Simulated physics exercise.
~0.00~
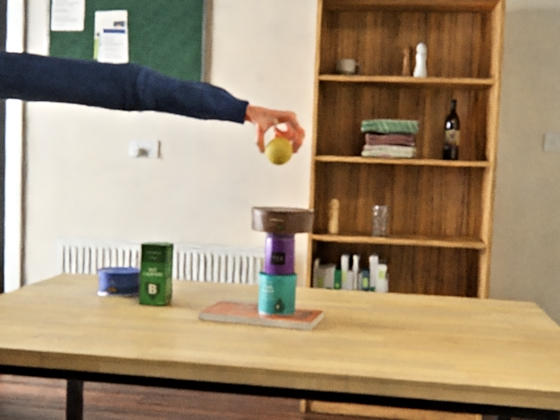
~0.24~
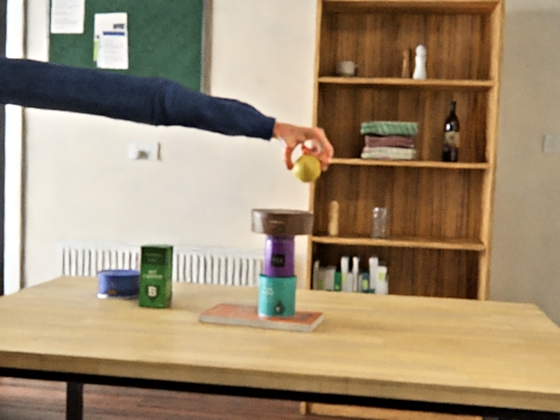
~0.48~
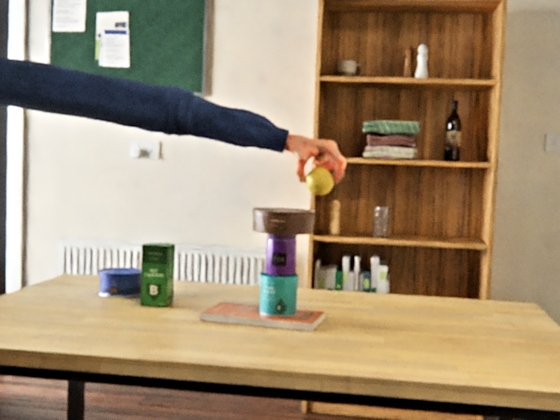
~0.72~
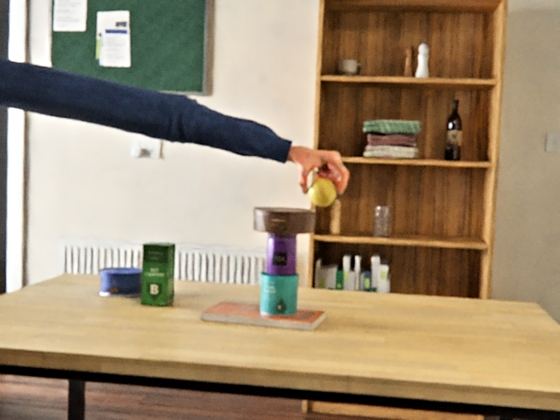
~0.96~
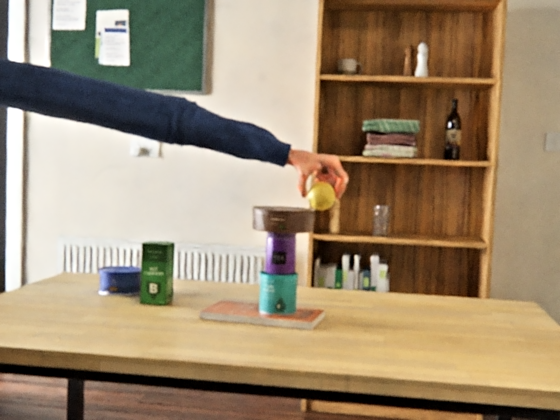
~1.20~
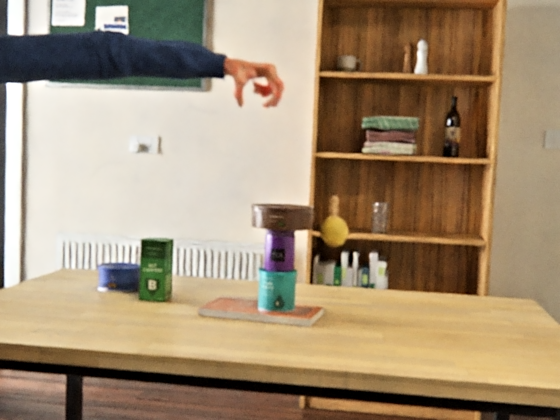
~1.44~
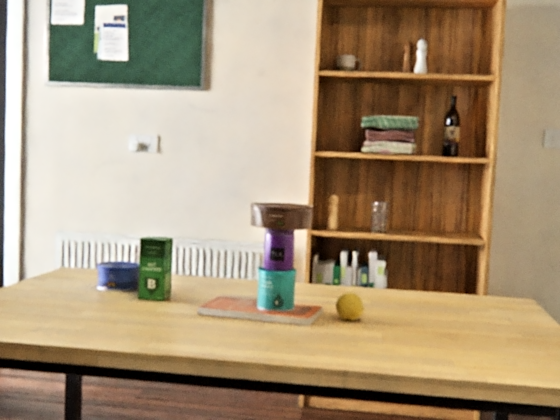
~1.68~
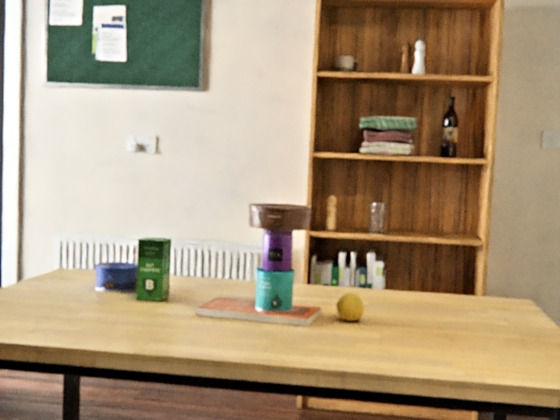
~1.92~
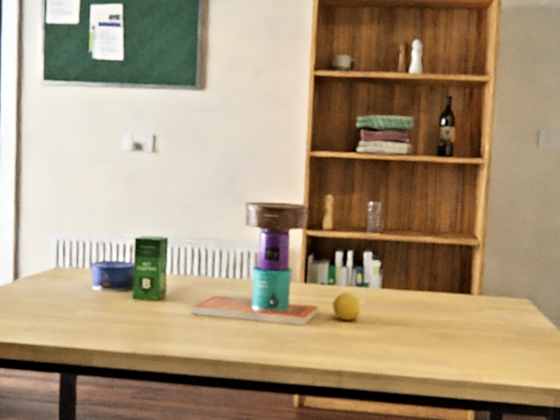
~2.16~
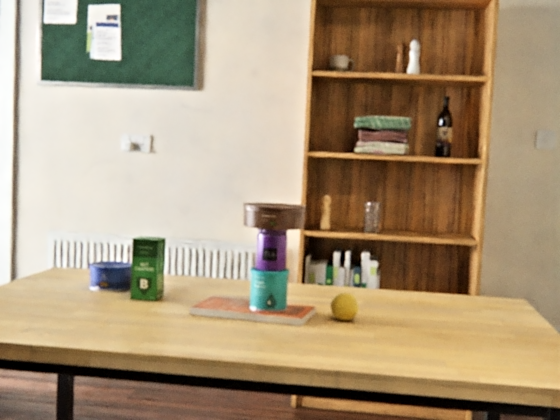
We see a hand lower a yellow lemon to the right edge of a brown tub atop a purple jar and turquoise pot, then let go and withdraw; the lemon drops and rests on the table to the right, while the stacked containers stay standing on the orange book.
